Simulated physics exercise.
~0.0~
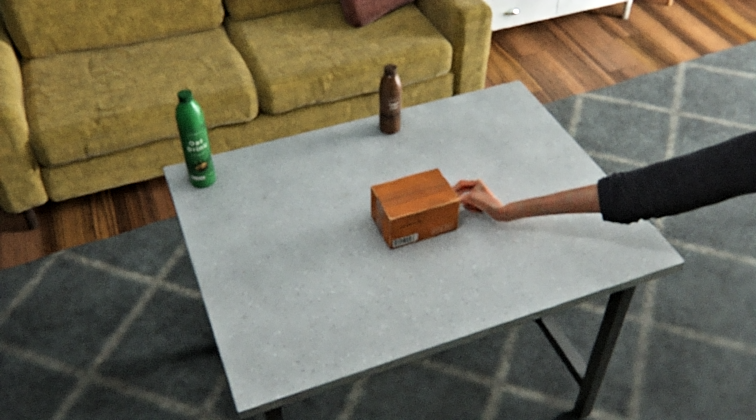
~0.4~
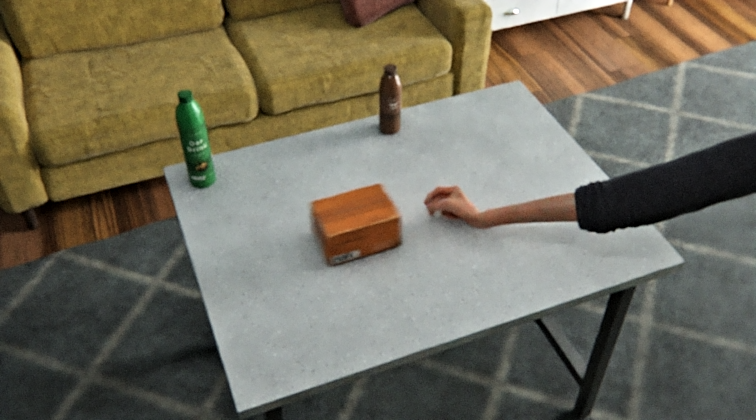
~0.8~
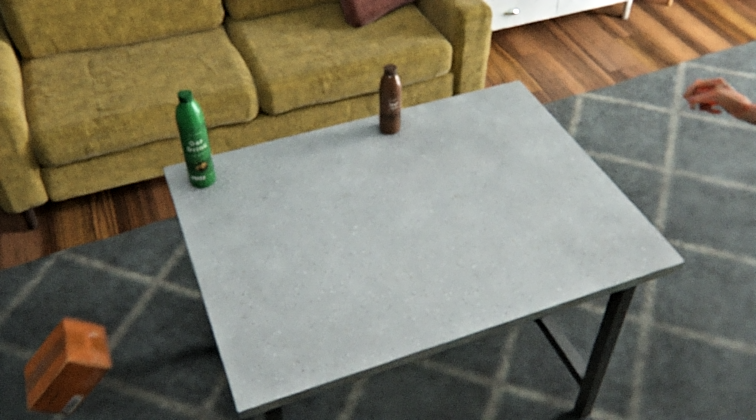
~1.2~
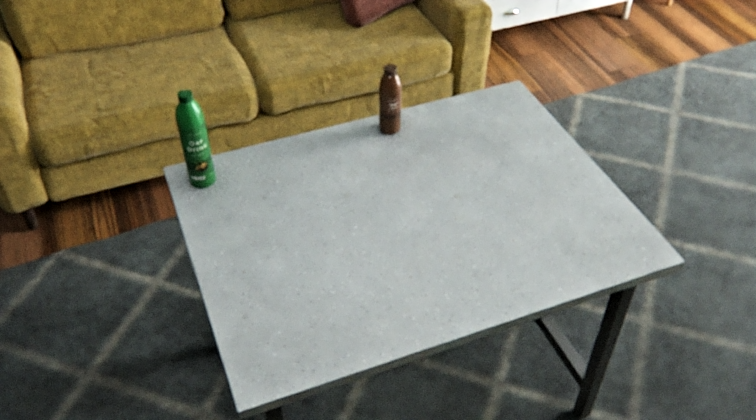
Orange box sliding left across a grey table after a hand pushes it, tumbling off the edge as two bottles stay standing.
